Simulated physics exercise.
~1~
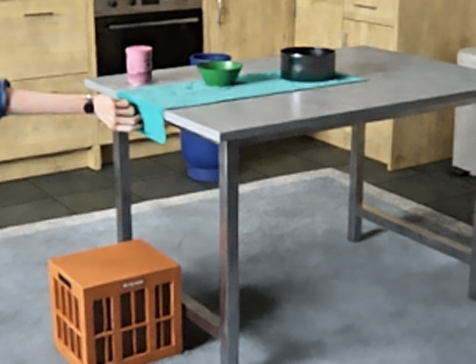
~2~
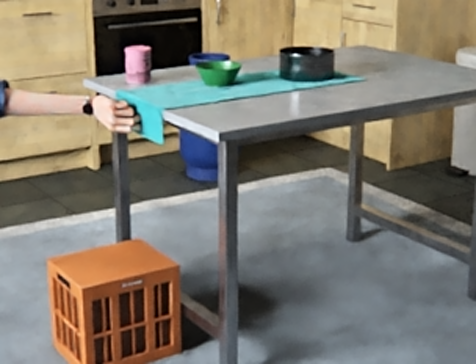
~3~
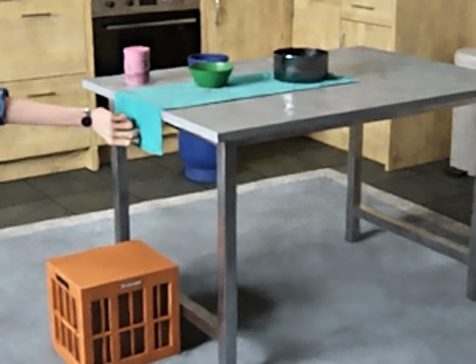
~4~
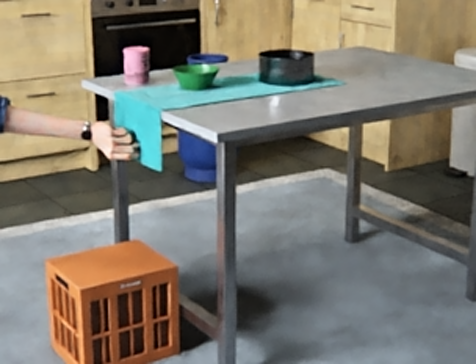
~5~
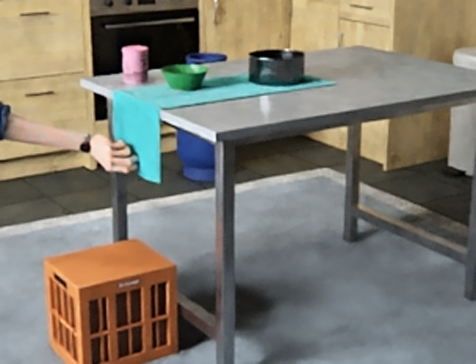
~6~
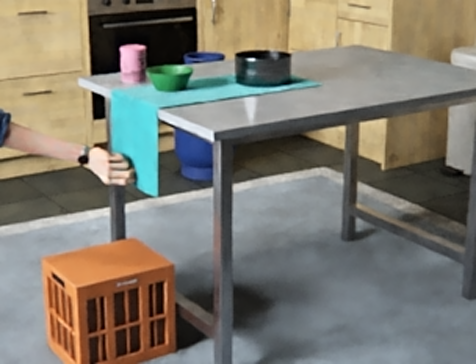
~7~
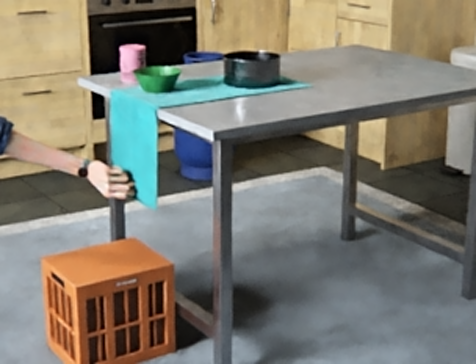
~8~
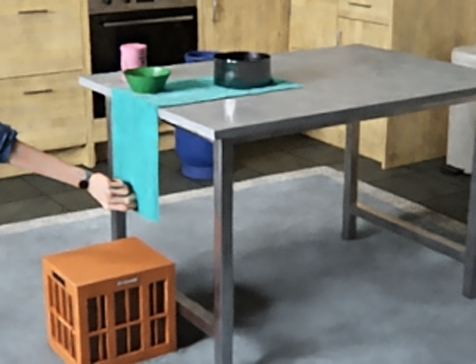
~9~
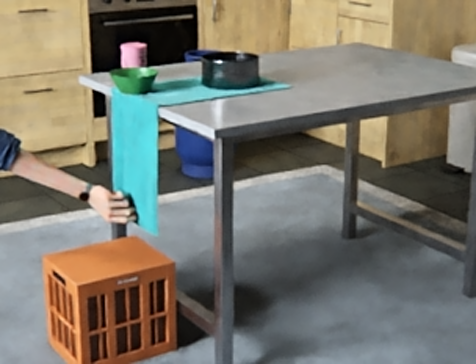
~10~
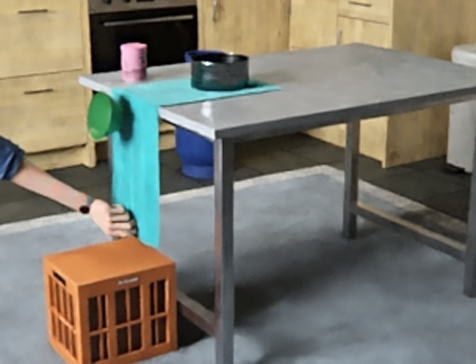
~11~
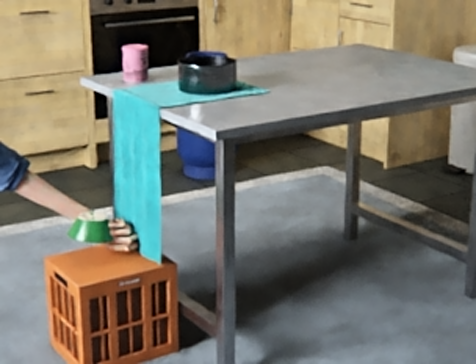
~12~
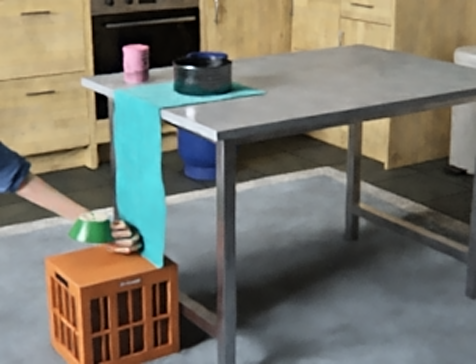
In a kitchen with wooden cupboards, a hand reaching in from the left holds the end of a turquoise runner on a grey table, above an orange crate. The hand draws the cloth steadily down over the left end, and the green bowl and dark pot slide left with it while the pink tin stays put. The bowl reaches the edge, tips over it and drops beside the cloth. At the end the runner hangs down to the crate, the bowl is upside down by the hand at the crate's top, and the pot and tin remain on the table.
